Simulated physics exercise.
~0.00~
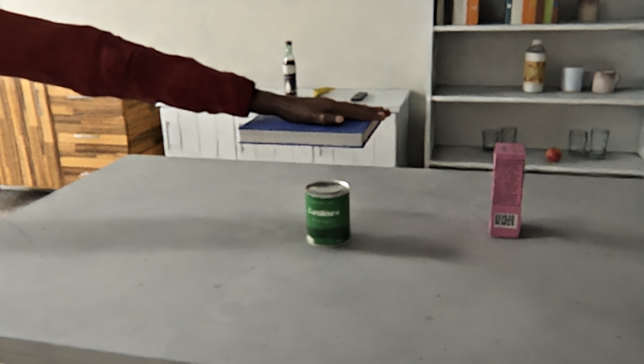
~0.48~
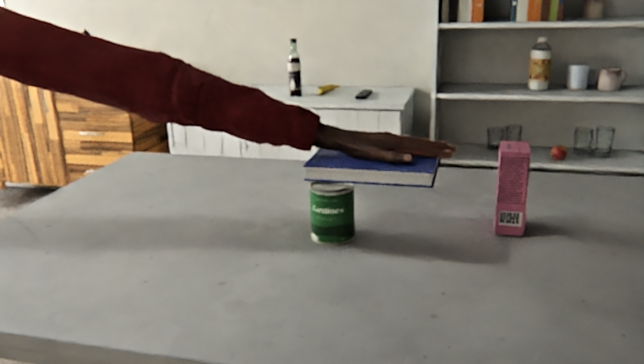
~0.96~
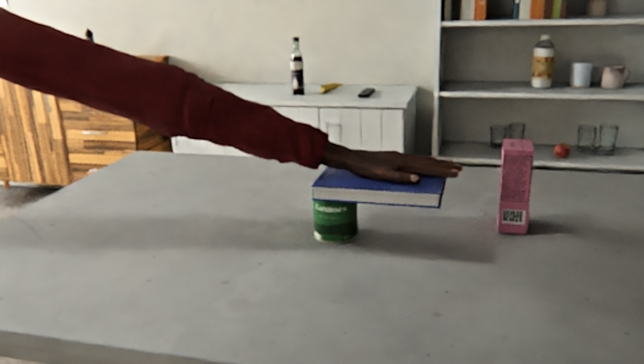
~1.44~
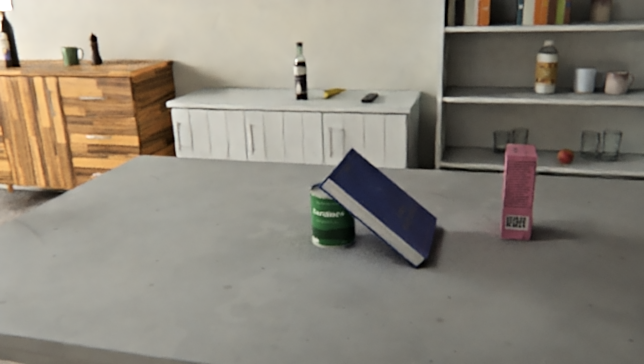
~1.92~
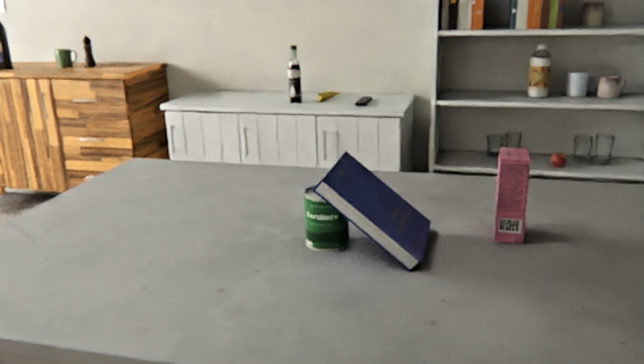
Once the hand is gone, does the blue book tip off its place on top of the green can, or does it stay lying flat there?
The blue book tips off. Its right side drops to the table and it ends up leaning at a slant against the green can.
